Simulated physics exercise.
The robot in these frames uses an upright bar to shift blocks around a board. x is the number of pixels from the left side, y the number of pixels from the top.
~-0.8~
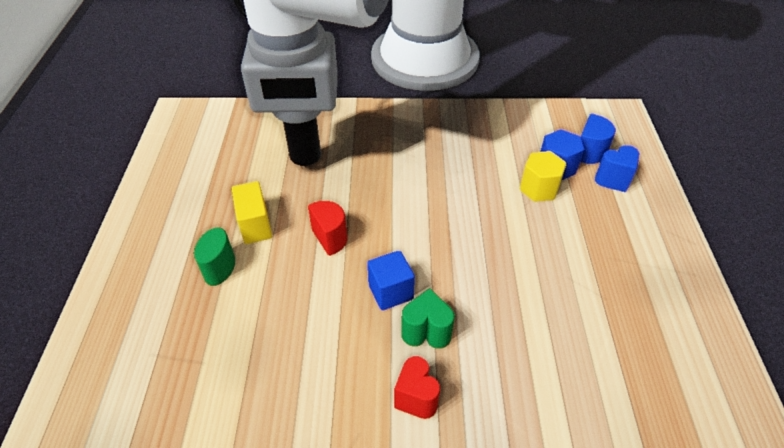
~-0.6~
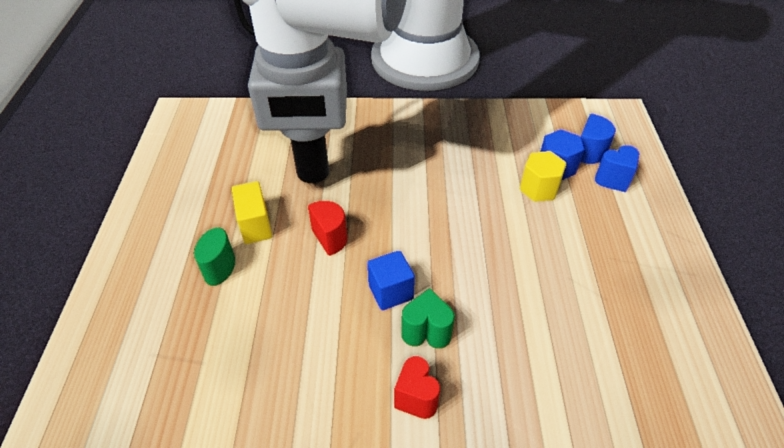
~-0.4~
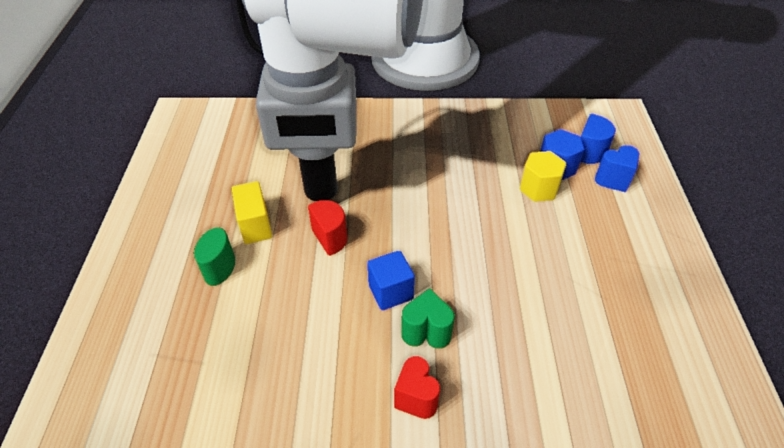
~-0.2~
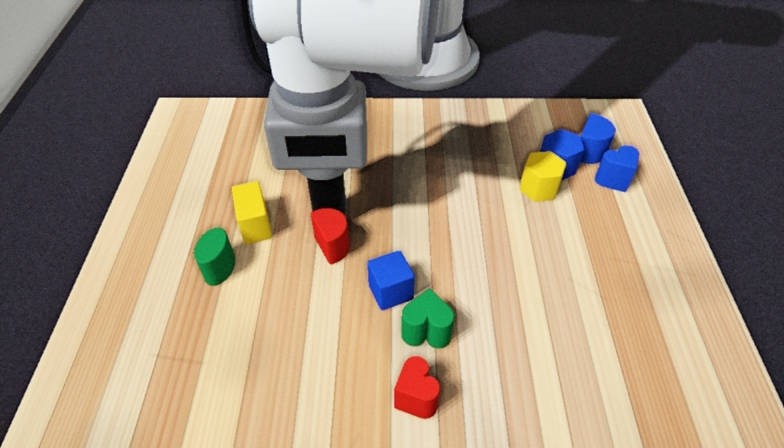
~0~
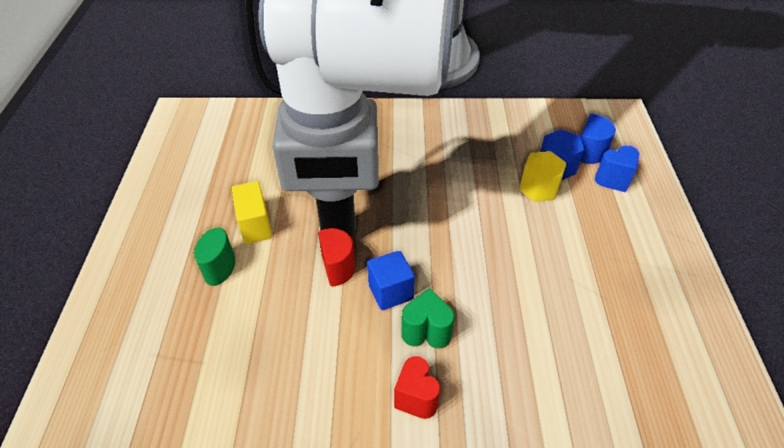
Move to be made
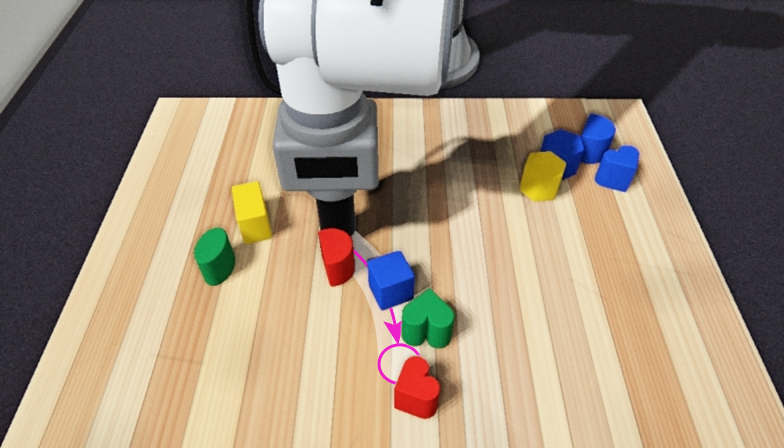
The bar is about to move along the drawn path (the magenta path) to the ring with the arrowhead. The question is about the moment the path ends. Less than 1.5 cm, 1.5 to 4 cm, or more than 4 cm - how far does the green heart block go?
The largest band: Over 4 cm.
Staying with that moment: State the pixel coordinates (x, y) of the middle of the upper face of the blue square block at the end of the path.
Its top middle will sit at (444, 339).
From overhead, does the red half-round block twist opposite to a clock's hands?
No, I don't think so.
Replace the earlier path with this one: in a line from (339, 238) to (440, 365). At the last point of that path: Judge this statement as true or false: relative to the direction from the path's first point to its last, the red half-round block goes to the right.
The statement is true.
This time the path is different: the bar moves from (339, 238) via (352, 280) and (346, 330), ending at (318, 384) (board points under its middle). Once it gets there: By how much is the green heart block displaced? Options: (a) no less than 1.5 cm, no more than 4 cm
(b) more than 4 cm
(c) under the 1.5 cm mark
That would be c.
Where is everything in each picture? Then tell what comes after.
Lower end of the bar (305, 156), tops of blocks, red half-round block (328, 213), blue square block (391, 268), red heart block (417, 378), green heart block (429, 309), in the first frame.
Bar (313, 172), blocks as before, in the second frame.
Bar (321, 190), blocks as before, in the third frame.
Bar (329, 209), red half-round block (330, 222), in the fourth frame.
Bar (338, 228), red half-round block (335, 243), blue square block (391, 268), red heart block (417, 378), green heart block (429, 309), in the fifth frame.
The drawn path runs from (339, 238) via (371, 270) and (392, 312), ending at (400, 364).
On the path given first. One third of the way, bar (370, 261); red half-round block (337, 266), turned 35° clockwise; blue square block (394, 271).
Two thirds of the way, bar (392, 303); red half-round block (337, 266), turned 35° clockwise; blue square block (425, 311), turned 35° anticlockwise; green heart block (457, 334), turned 15° anticlockwise.
At the end, bar (400, 355); red half-round block (337, 266), turned 35° clockwise; blue square block (444, 339), turned 60° anticlockwise; red heart block (419, 383); green heart block (486, 348), turned 45° anticlockwise.
